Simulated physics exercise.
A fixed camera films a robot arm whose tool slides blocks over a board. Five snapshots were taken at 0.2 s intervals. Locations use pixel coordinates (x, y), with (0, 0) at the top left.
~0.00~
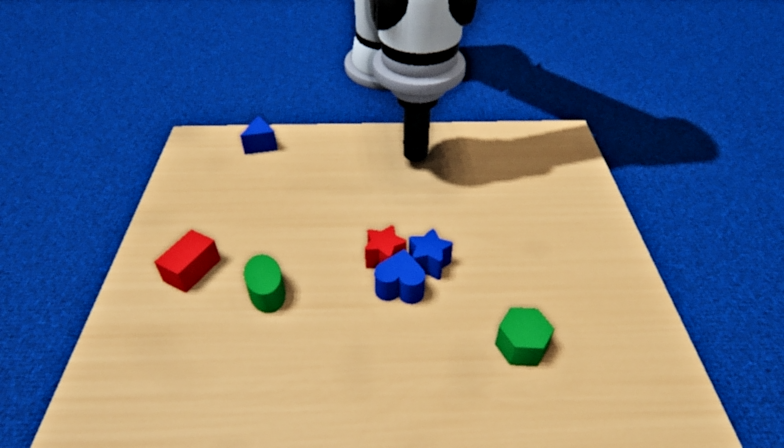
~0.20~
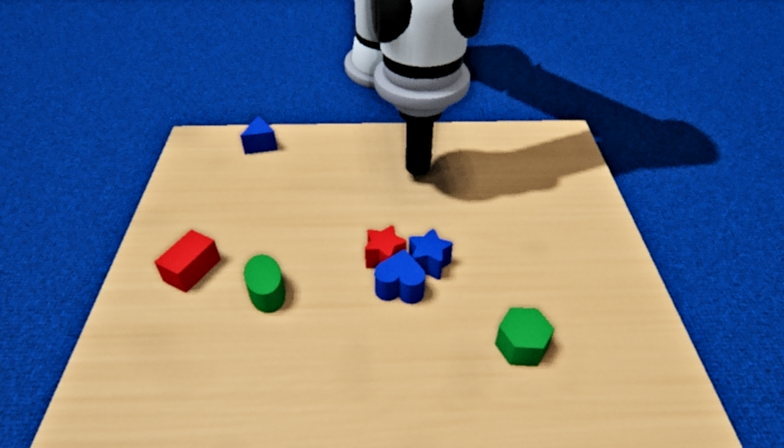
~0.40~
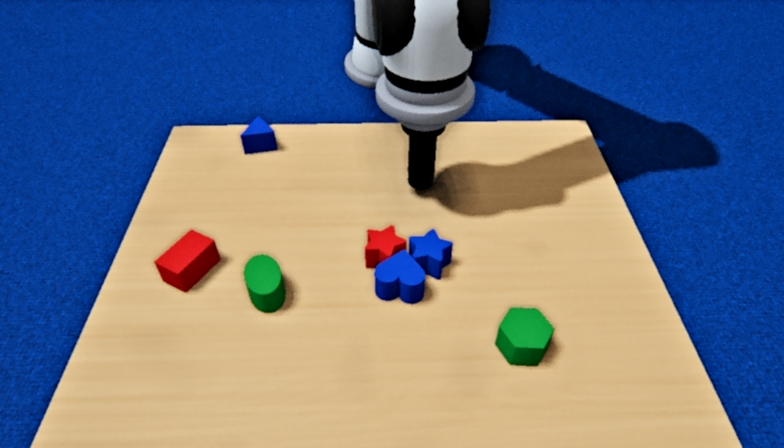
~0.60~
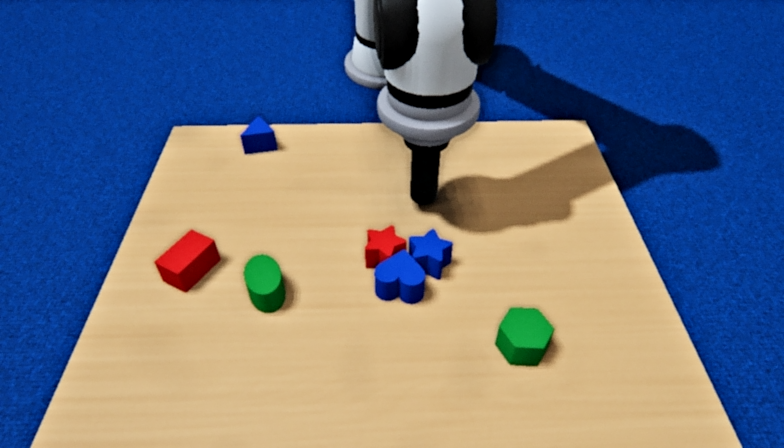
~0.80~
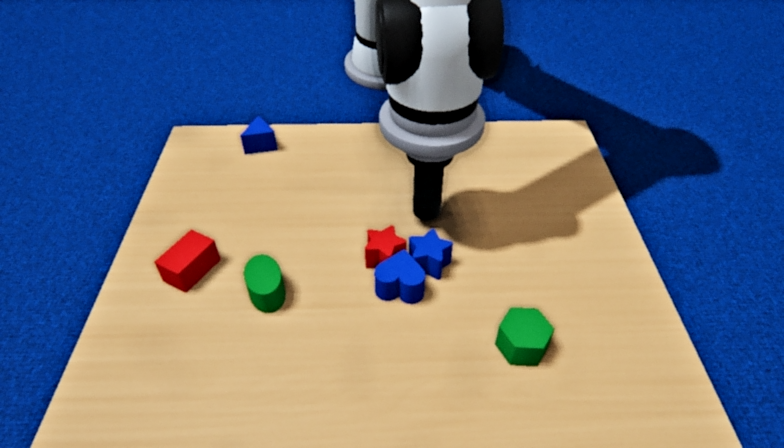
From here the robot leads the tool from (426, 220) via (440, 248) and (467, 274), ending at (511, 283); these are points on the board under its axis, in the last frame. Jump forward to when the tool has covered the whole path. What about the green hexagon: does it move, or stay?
At the end, its place is the same.
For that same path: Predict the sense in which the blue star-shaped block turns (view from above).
Seen from overhead, it turns clockwise.
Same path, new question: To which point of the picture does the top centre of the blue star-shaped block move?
It will likely be found at (434, 269).
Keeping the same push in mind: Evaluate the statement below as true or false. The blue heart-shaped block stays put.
The statement is false.
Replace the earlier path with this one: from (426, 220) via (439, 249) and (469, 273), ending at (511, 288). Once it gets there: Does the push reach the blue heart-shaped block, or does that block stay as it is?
It shifts.
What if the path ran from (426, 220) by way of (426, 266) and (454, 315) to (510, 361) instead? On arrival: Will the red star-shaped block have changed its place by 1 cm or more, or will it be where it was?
It sits in its place.
The first path, step by step. One third of the way, tool at (441, 241); blue heart-shaped block at (395, 275); blue star-shaped block at (430, 256), turned 15° clockwise.
Two thirds of the way, tool at (469, 265); blue heart-shaped block at (392, 278); blue star-shaped block at (434, 269), turned 55° clockwise.
At the end, tool at (513, 275); blue heart-shaped block at (392, 278); blue star-shaped block at (434, 269), turned 55° clockwise; green hexagon in place.
